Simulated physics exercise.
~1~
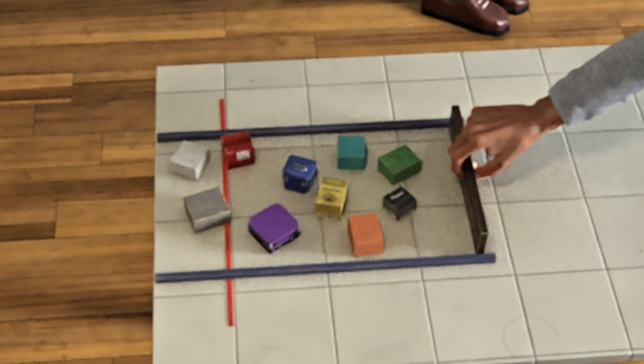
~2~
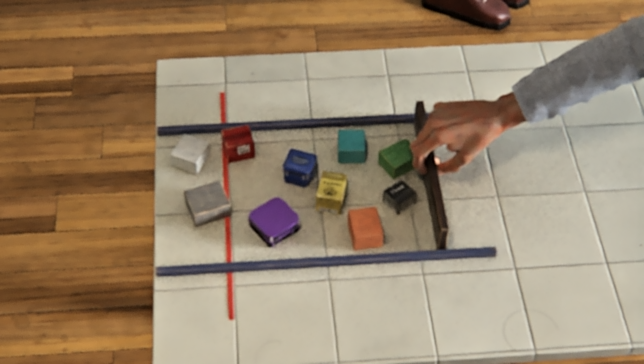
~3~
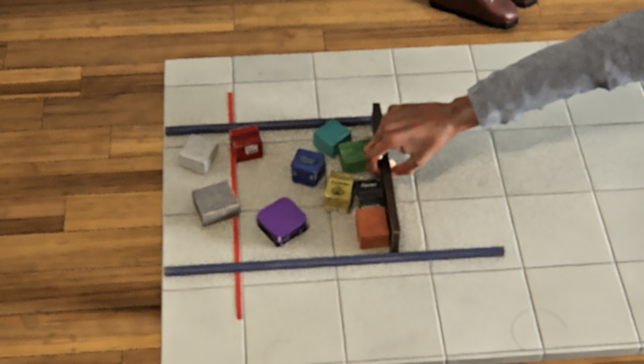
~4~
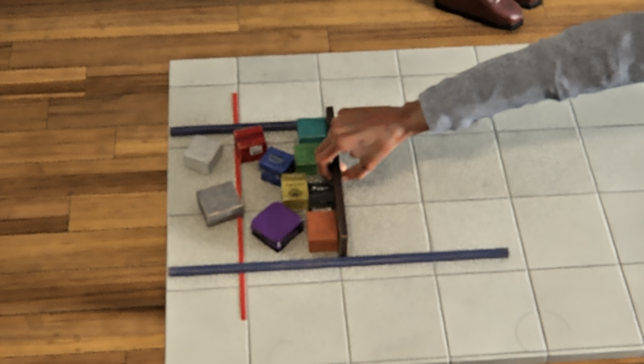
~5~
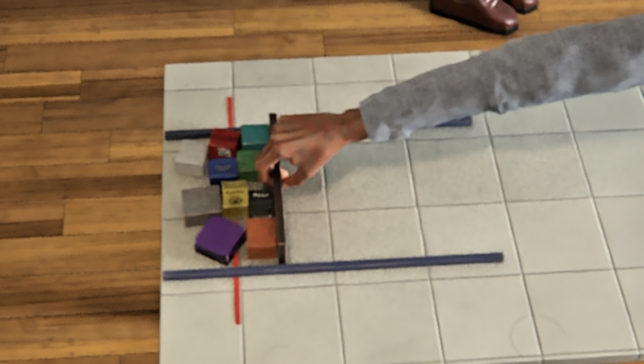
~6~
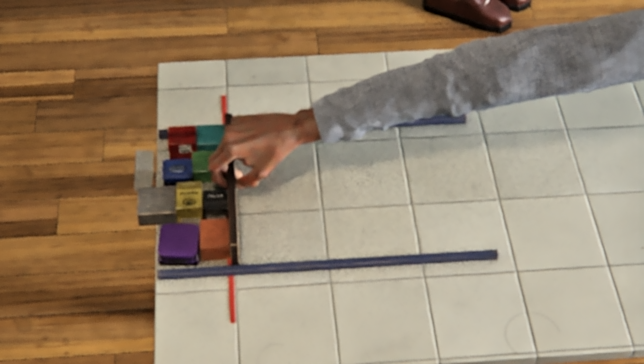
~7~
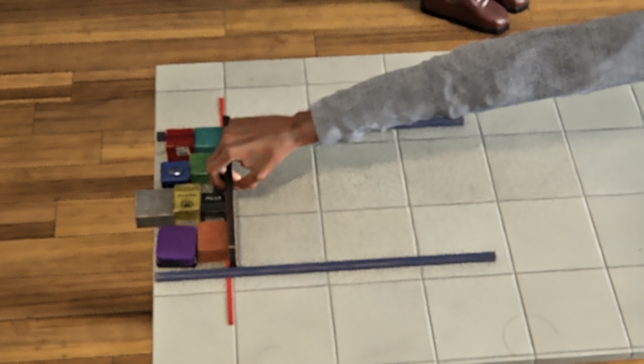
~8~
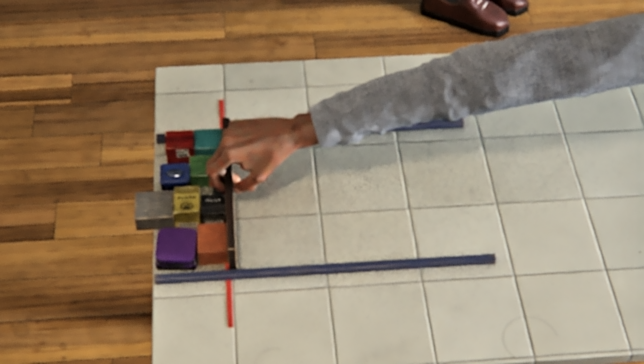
A dark upright board, held by a hand in a grey sleeve, slides left across a pale tiled table between two blue rails. It first reaches the green block, then gathers the black and orange ones, pushing them toward a red tape line. The blocks bunch together, and soon the red, blue, yellow, purple and grey ones are crowded along the table's left edge. As the board reaches the tape, the white block turns at the edge, then drops out of sight. The board stops there, with the grey block jutting over the edge and the others packed beside it.
